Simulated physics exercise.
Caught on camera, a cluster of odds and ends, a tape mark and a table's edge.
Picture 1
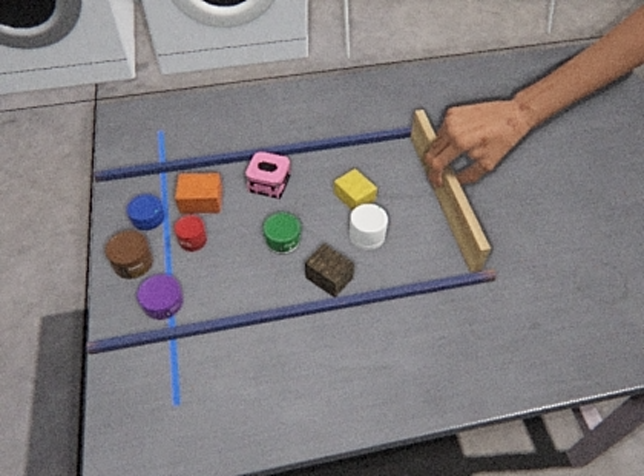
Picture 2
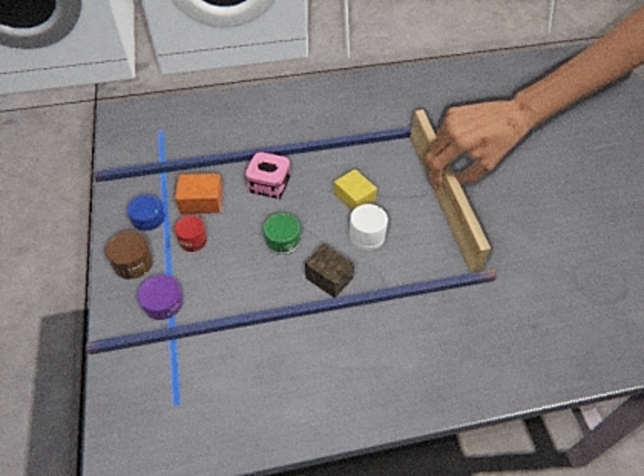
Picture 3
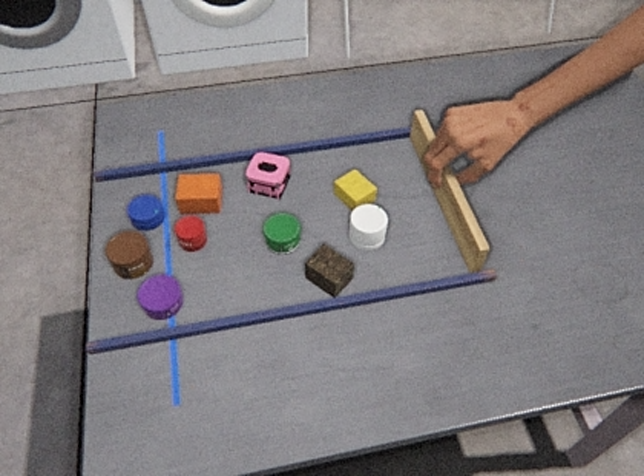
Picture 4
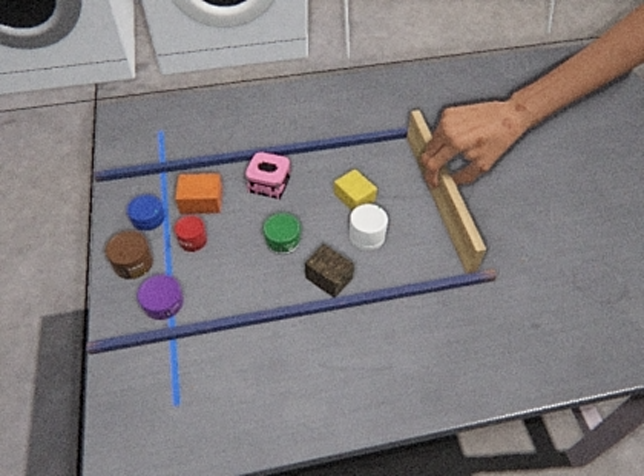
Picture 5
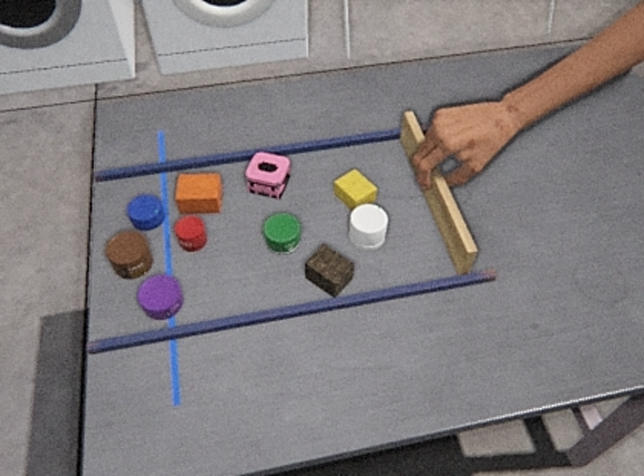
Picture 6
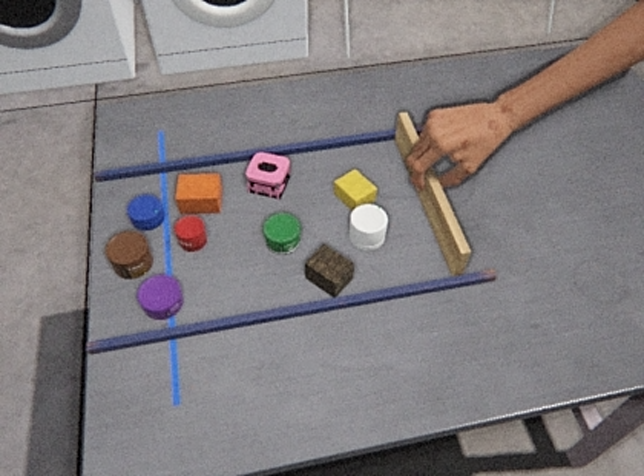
A hand slides a wooden board slightly left across a table toward scattered, unmoving small objects.
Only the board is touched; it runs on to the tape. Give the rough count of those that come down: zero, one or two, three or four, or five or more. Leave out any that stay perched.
Outcome: The number that fall off is one or two.
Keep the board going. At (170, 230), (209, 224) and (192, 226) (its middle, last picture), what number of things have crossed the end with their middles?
It would be 1, 0 and 0.
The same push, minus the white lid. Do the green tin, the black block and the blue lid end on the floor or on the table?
The green tin holds on; the black block does not fall; the blue lid is lost.
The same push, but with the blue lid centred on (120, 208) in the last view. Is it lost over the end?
From there it is lost.
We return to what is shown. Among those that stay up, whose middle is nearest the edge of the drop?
It is the red tub.
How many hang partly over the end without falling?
The number is 4.
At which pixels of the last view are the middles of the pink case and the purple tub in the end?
The pink case at (144, 180), the purple tub at (100, 311).
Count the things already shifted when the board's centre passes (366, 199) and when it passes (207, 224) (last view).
2 and 10.
Soon after, none off yet; brown tub at rest near (130, 256); blue lid at rest near (146, 213); purple tub at rest near (161, 297).
In the end, the number that fall off is one or two; gone, blue lid.
